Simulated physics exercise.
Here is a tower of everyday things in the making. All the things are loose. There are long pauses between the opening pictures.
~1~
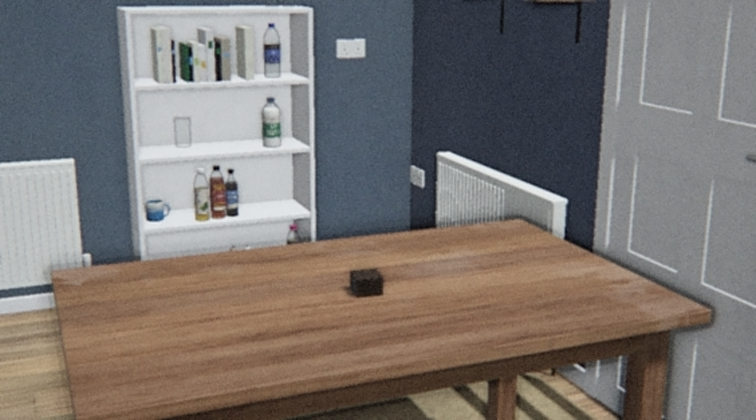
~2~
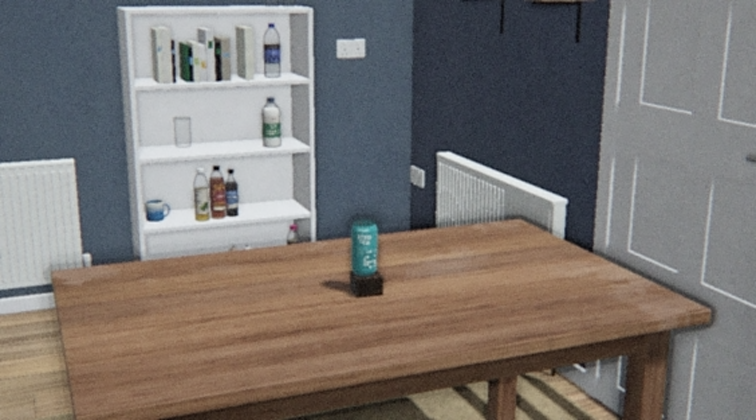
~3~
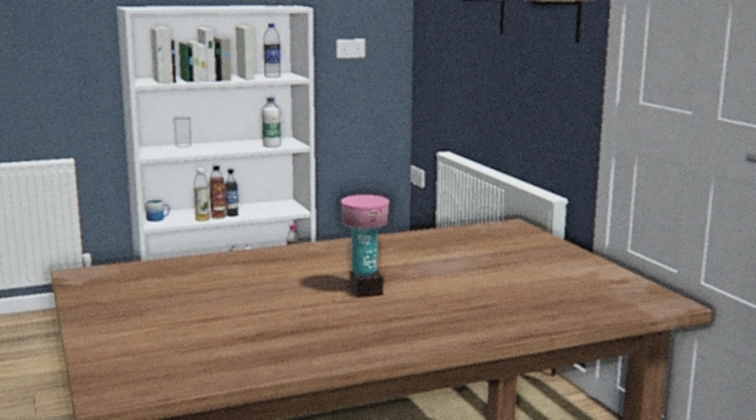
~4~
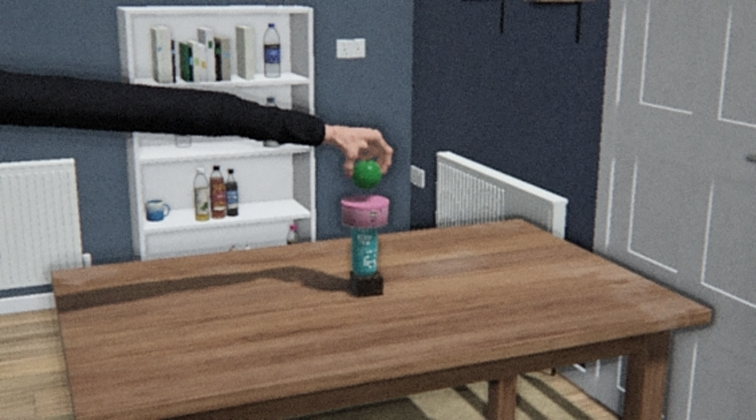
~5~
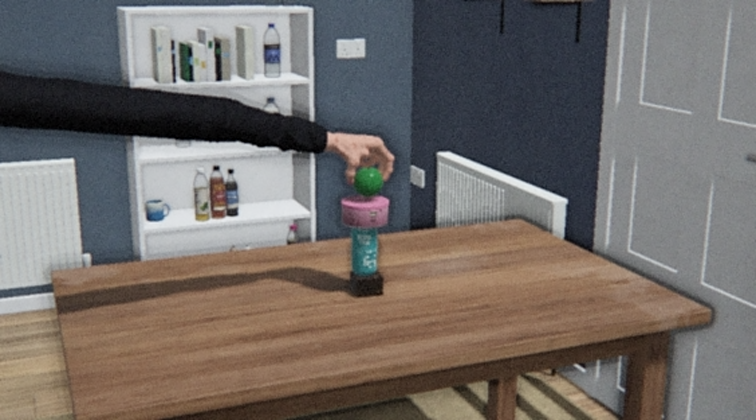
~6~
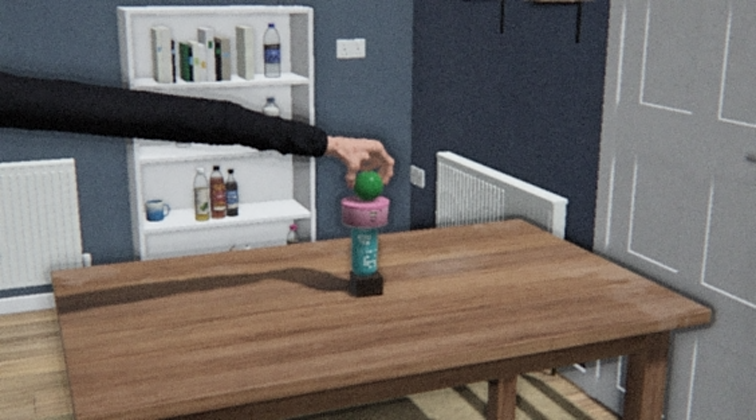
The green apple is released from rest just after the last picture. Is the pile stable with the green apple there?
In the end the pile holds.
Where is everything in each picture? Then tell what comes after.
The last thing is not in view yet; black block (366, 283), in the first picture.
The last thing is not in view yet; turquoise can (364, 248), in the second picture.
The last thing is not in view yet; pink tub (365, 212), in the third picture.
Still above its spot; green apple (366, 175); black block (366, 283), in the fourth picture.
Still above its spot; green apple (368, 182); turquoise can (364, 248), in the fifth picture.
In place under the hand; green apple (368, 186); pink tub (365, 212), in the sixth picture.
Then, 0.20 s later than the last frame, all is still.
Then, 0.40 s later than the last frame, green apple resting near (368, 186).
When it is over, all 4 as before. End places, in pixels of the last picture, green apple near (368, 186). The pile keeps its balance.
